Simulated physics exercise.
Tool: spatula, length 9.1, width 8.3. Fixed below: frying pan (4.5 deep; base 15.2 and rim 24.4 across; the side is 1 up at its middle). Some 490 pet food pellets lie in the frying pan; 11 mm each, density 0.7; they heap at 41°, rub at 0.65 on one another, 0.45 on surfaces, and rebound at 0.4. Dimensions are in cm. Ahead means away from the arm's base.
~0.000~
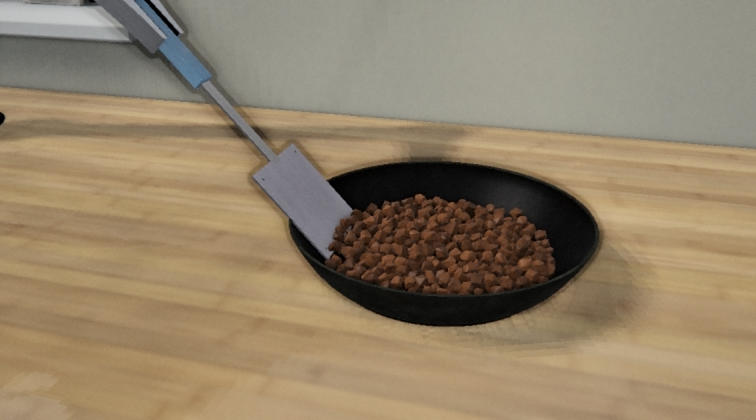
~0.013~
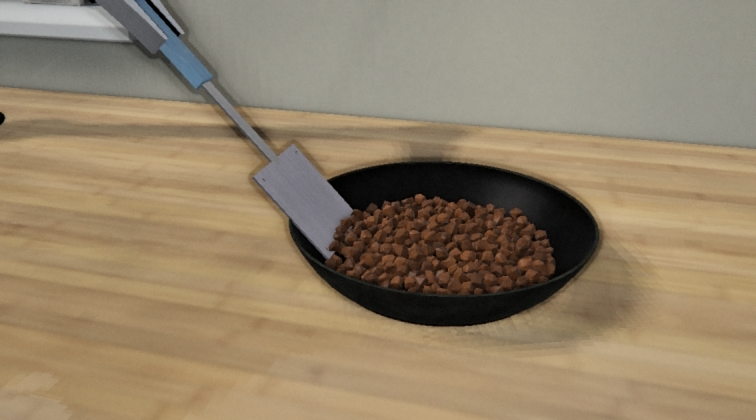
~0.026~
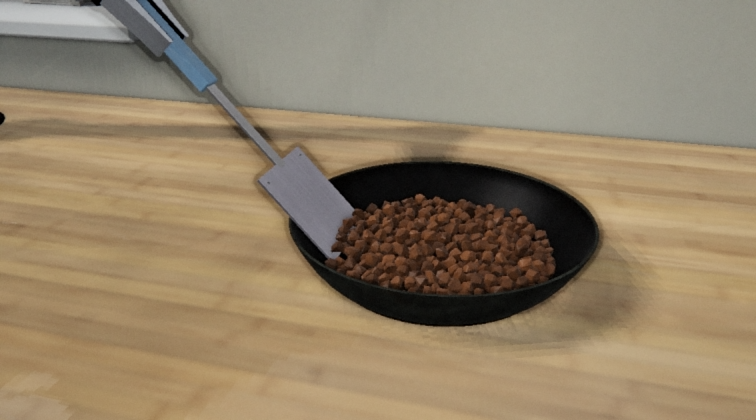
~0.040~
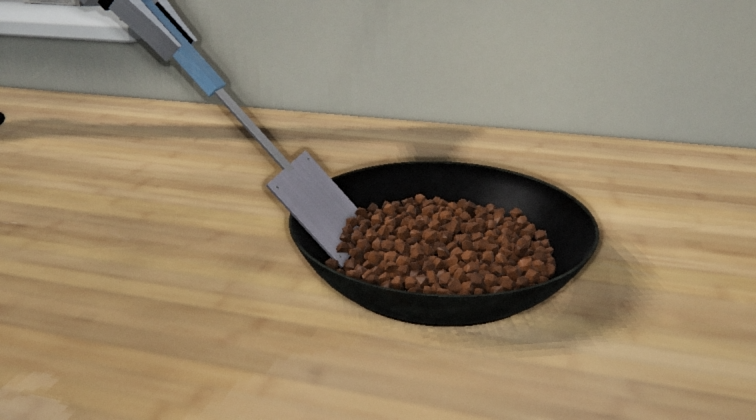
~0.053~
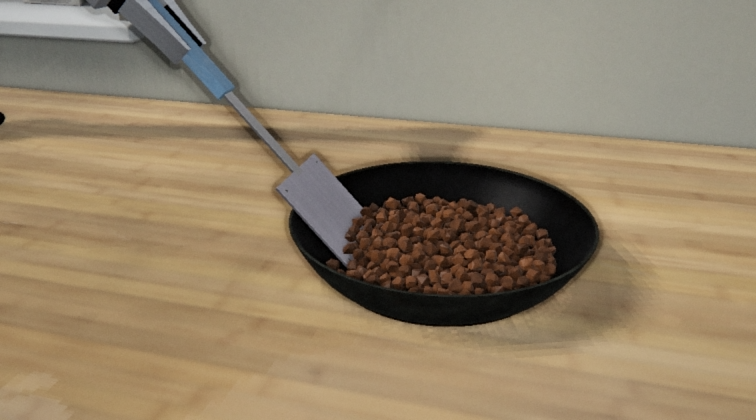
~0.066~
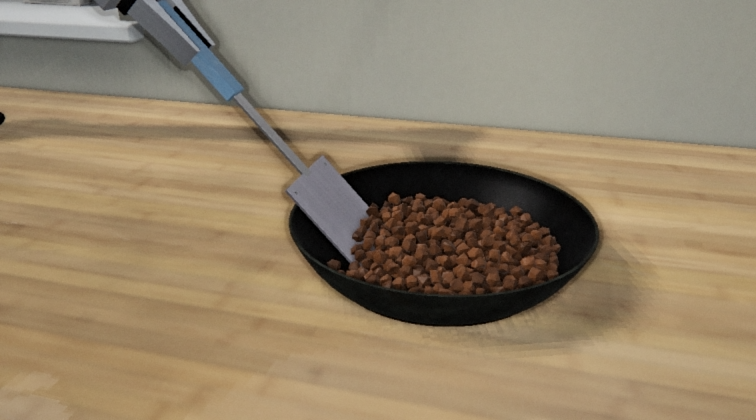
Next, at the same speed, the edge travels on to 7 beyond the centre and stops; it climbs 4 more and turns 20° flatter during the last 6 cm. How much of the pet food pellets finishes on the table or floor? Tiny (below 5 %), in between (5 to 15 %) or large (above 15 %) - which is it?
In between, so 5 to 15 %.
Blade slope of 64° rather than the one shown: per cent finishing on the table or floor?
That would leave close to 10 per cent on the table or floor.
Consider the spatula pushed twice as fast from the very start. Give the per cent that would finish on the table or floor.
Roughly 25 in a hundred.
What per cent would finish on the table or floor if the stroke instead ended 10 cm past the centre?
Then the share is near 35 in a hundred.
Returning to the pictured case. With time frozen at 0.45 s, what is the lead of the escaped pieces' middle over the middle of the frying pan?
I'd put it at some 16 centimetres.
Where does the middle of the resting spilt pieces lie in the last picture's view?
At about (633, 281).
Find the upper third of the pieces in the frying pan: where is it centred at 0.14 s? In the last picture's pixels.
Around (485, 237).
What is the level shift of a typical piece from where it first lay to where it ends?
Somewhere near 5 centimetres, I reckon.
After 0.14 s, sloping 47°, highest piece 5 above the table; 487 in the frying pan.
After 0.21 s, sloping 39°, highest piece 6 above the table; 486 in the frying pan, 1 on the blade or in flight.
After 0.45 s, sloping 27°, highest piece 7 above the table; 445 in the frying pan, 38 on the table or floor, 4 on the blade or in flight.
After 1.50 s, sloping 27°, highest piece 6 above the table; 441 in the frying pan, 46 on the table or floor.
At rest, 441 in the frying pan, 46 on the table or floor. That is 9 % on the table or floor.
